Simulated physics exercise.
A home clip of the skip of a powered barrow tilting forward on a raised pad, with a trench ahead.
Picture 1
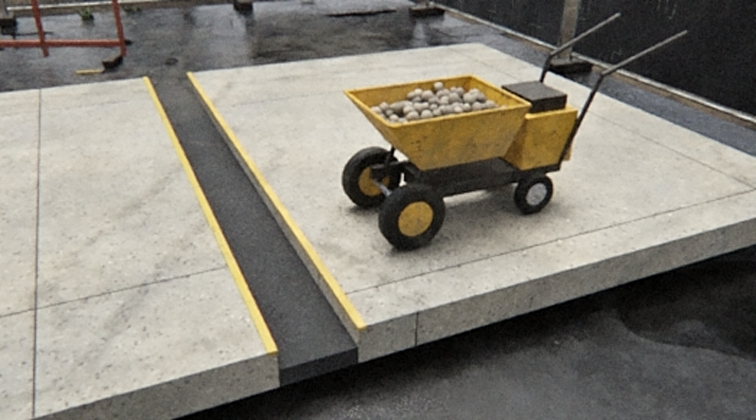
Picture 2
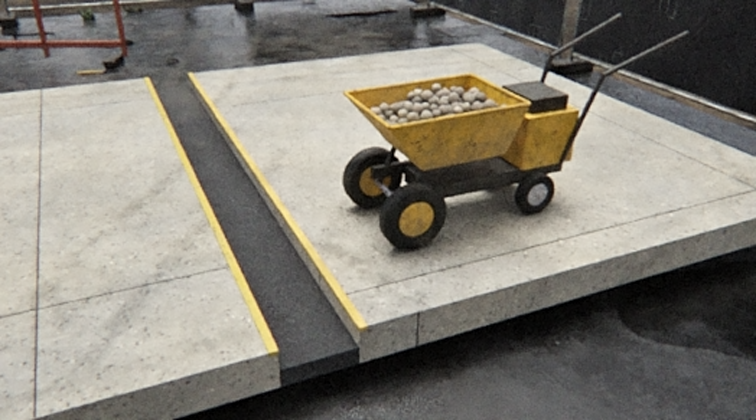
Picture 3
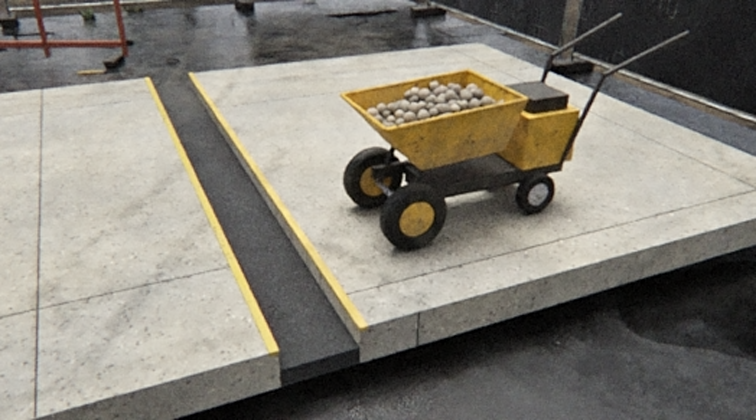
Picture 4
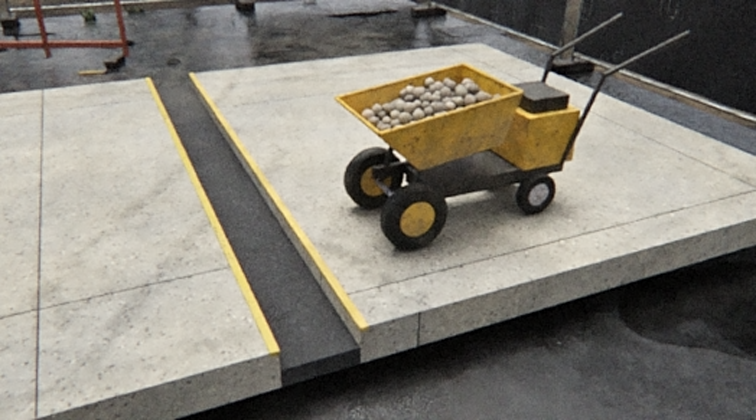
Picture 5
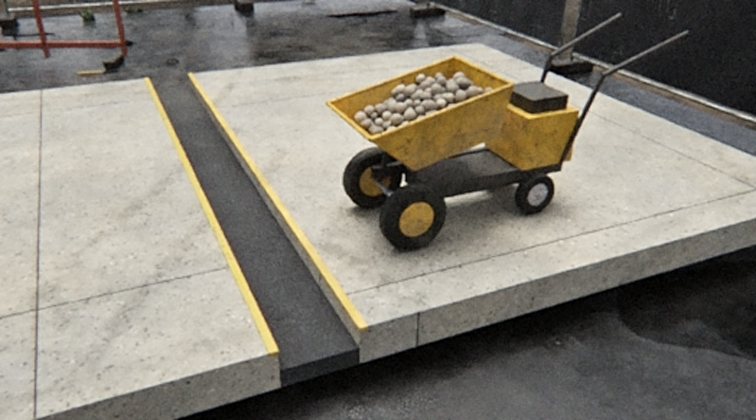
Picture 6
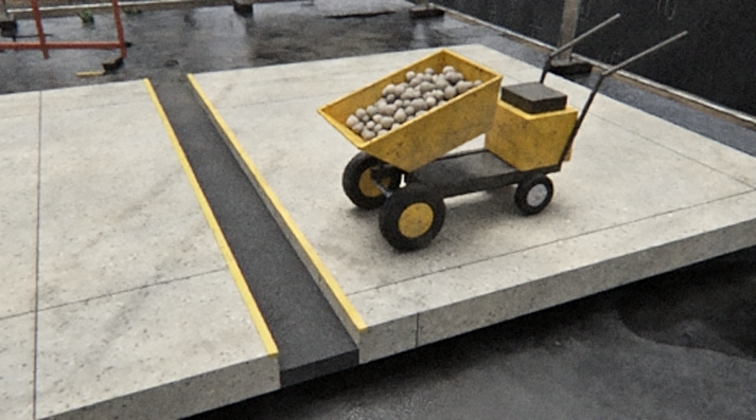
On a raised concrete pad, a yellow barrow's skip of pebbles gradually tilts forward to the left.
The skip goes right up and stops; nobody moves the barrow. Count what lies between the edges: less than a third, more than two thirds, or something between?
The trench takes over two thirds.
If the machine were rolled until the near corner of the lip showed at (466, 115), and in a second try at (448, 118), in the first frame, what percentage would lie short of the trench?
First some 50, then 40 per cent.
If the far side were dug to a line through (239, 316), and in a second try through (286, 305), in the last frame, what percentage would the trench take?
Near 90 % and 50 %.
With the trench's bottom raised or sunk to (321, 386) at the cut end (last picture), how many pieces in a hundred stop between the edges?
It comes to 100 per cent or so.
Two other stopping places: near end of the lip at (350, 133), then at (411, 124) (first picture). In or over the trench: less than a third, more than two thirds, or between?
The first try: One to two thirds. The second: More than two thirds.
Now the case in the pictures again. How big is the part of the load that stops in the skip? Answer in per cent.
Some 5 per cent.
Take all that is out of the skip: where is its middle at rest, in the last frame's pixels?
At about (265, 257).
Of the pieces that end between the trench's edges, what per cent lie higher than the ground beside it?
Roughly 30 in a hundred.
Shortly afterwards, skip tipped steeply; the whole lot in the skip.
Next, skip tipped right over; near two thirds in the skip; near a quarter in or heaped over the trench; a little falling.
Some moments later, skip tipped right over; a little in the skip; the bulk in or heaped over the trench; a little beyond it.
In the end, skip tipped right over; only a few in the skip; the bulk in or heaped over the trench; a little beyond it.
